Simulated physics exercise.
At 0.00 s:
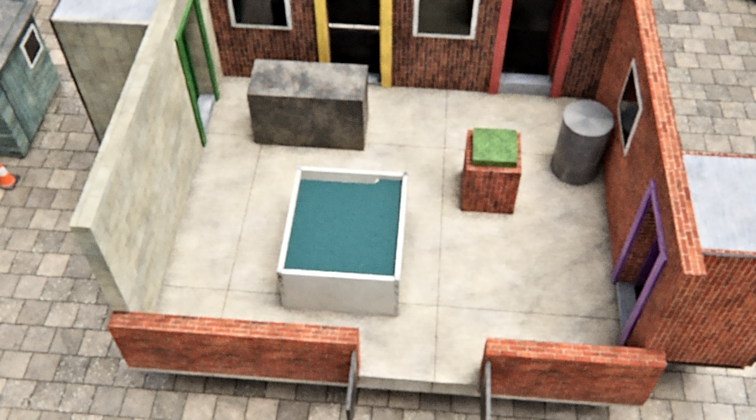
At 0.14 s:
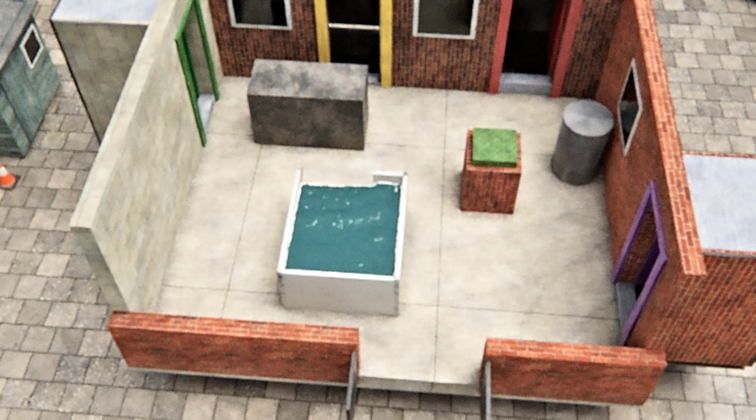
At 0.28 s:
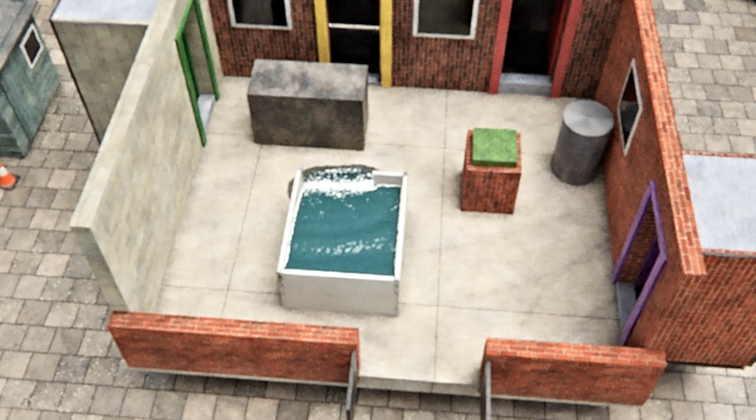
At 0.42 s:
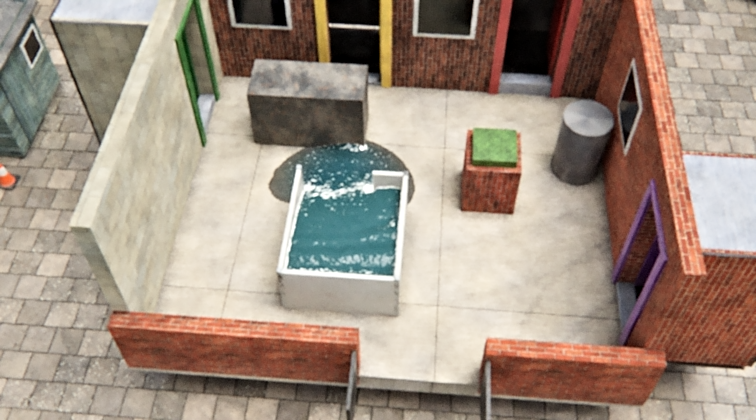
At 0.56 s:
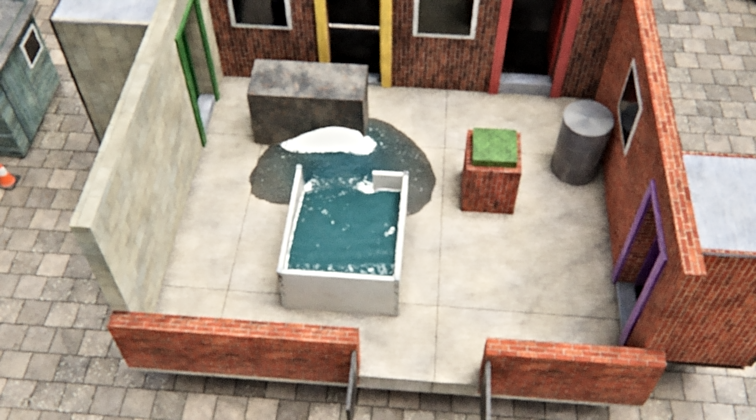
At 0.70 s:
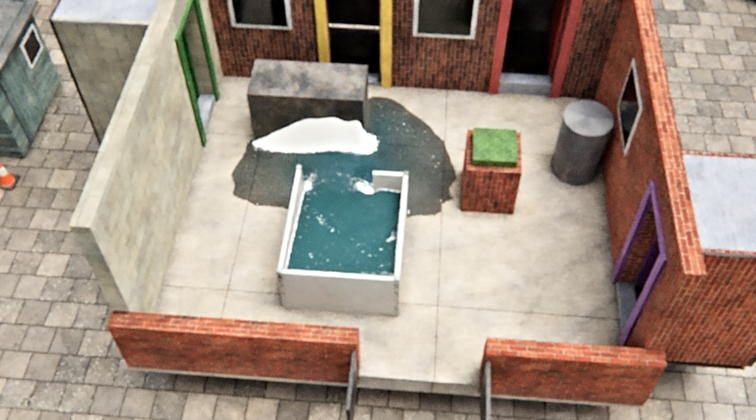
A walled yard with a pale paved floor, set among grey cobbles, is seen from high above its near side. A white tank of blue-green water stands near the middle, with a dark grey block behind it, a grass-topped brick block and grey cylinder to the right, and green, yellow, red and purple doorways around. Water churns out through the tank's far side, spreads around the grey block's base and foams white, while the view stays still.
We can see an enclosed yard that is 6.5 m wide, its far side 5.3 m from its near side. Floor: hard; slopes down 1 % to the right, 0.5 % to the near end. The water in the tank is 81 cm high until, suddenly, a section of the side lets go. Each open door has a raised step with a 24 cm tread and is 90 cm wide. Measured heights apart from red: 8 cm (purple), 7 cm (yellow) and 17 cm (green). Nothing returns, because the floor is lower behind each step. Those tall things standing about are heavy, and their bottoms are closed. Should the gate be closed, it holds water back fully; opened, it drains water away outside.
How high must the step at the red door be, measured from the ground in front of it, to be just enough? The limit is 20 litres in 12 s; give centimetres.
About 12 cm.
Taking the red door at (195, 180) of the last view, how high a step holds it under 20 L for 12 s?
Something near 27 cm.
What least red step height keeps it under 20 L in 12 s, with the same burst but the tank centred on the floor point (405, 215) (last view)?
About 13.0 centimetres.
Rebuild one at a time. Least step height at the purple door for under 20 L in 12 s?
Purple: Roughly 9.5 cm.
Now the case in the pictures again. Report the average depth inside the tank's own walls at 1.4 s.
Average depth: Approx. 43 cm.
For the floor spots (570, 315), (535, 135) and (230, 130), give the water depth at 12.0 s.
I'd read roughly 7, 6 and 3 cm there.
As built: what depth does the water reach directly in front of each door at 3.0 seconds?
Door by door in centimetres - purple 0, yellow 4, green 12, red 11.
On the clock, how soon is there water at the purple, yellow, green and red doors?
Door purple: 3.6 seconds; door yellow: 1.3 seconds; door green: 1.2 seconds; door red: 1.6 seconds.
After 1.4 s water covers 25 % of the floor, deepest (49 cm) near (335, 155); it has not reached the red door.
After 3.0 s water covers 60 % of the floor, deepest (30 cm) near (576, 131); 11 cm at the red door, 0 litres in over its 26 cm step.
After 12.0 s water covers 100 % of the floor, deepest (10 cm) near (453, 265); 7 cm at the red door, 0 litres in over its 26 cm step.
At the red door as built, the water arrived by 1.6 s and peaked near 18 cm at 4.6 s.
Run again over the same 12 s with other heights there, 46 litres in over 10 cm, 4 litres over 15.5 cm. The limit of 20 litres is kept from about 12 cm up.
